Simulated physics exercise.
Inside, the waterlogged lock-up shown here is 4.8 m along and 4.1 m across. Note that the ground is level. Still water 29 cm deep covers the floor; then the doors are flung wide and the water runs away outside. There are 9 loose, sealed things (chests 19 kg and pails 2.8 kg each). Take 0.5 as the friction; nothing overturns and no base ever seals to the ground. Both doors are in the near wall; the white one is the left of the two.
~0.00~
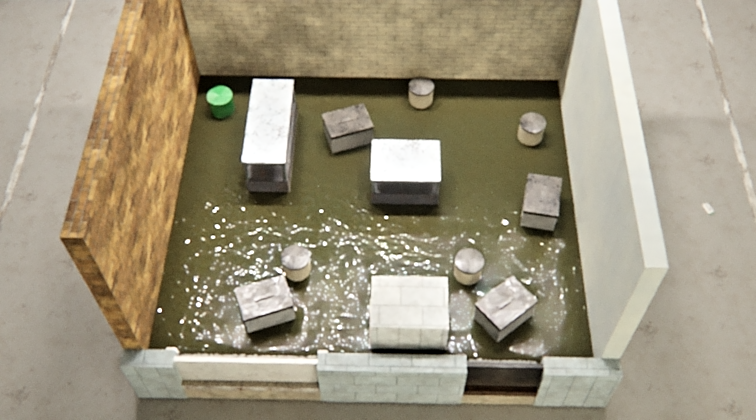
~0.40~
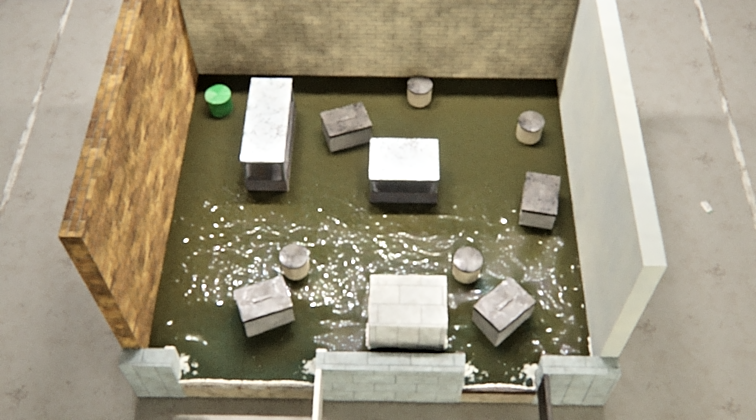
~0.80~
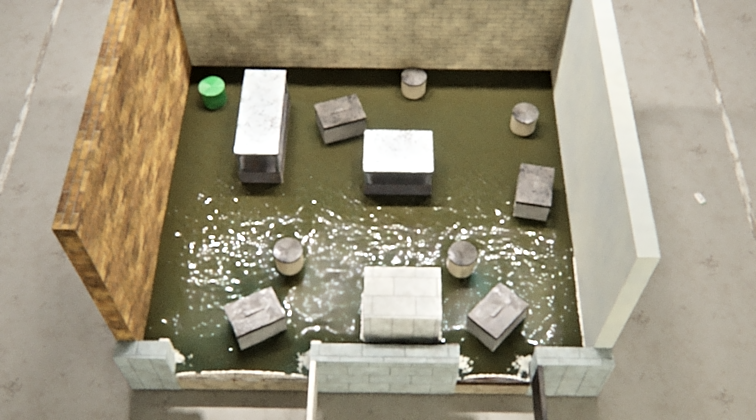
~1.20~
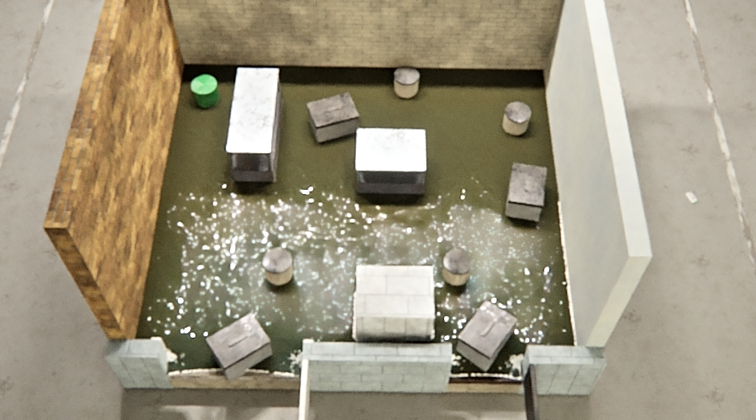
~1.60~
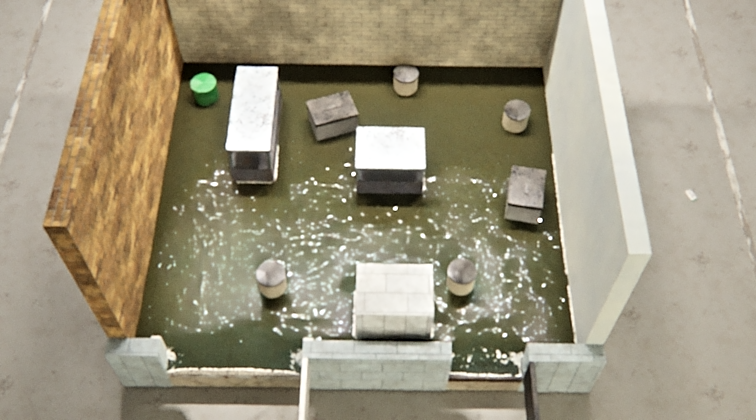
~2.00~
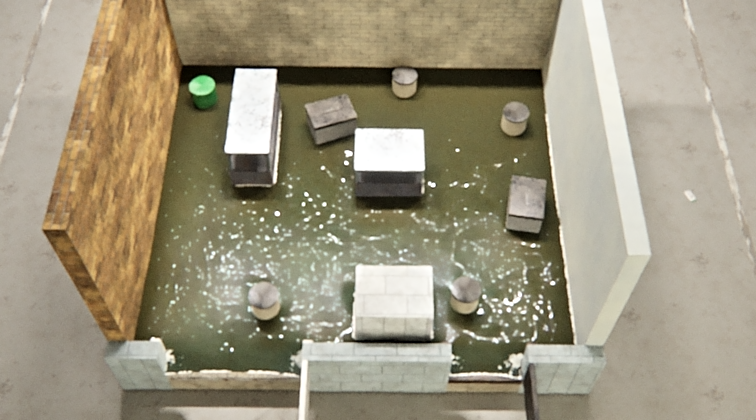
In a flooded lock-up seen from above, chests and pails stand in murky water around larger blocks, and the two doors in the near wall open. The two nearest chests slide toward the doorways and pass out of view, while the two nearer grey pails drift forward and slightly apart.
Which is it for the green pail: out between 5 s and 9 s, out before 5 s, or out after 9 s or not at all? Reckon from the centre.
Out after 9 s or not at all.
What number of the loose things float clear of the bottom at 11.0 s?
At that time, 3.
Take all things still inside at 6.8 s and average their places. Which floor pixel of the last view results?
Centre of the remaining things: Roughly (376, 210).
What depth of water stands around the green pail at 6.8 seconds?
Depth approx. 17 cm.
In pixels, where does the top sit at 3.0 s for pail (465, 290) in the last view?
Estimated pixel: Around (467, 343).
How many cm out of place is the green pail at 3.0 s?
By then it has shifted roughly 20 cm.
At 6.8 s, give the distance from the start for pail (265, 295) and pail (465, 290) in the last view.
Log: Item 1 gone out; item 2 washed out.
After 3.0 s the green pail is near (200, 100), 0.2 m from its start, afloat; 3 of 9 are out; 6 afloat.
After 6.8 s the green pail is near (193, 150), 0.9 m from its start, afloat; 4 of 9 are out; 5 afloat.
After 11.0 s the green pail is near (191, 238), 2.2 m from its start, afloat; 6 of 9 are out; 3 afloat.
After 15.0 s the green pail has gone out (at 14.5 s); 7 of 9 are out; 2 afloat.
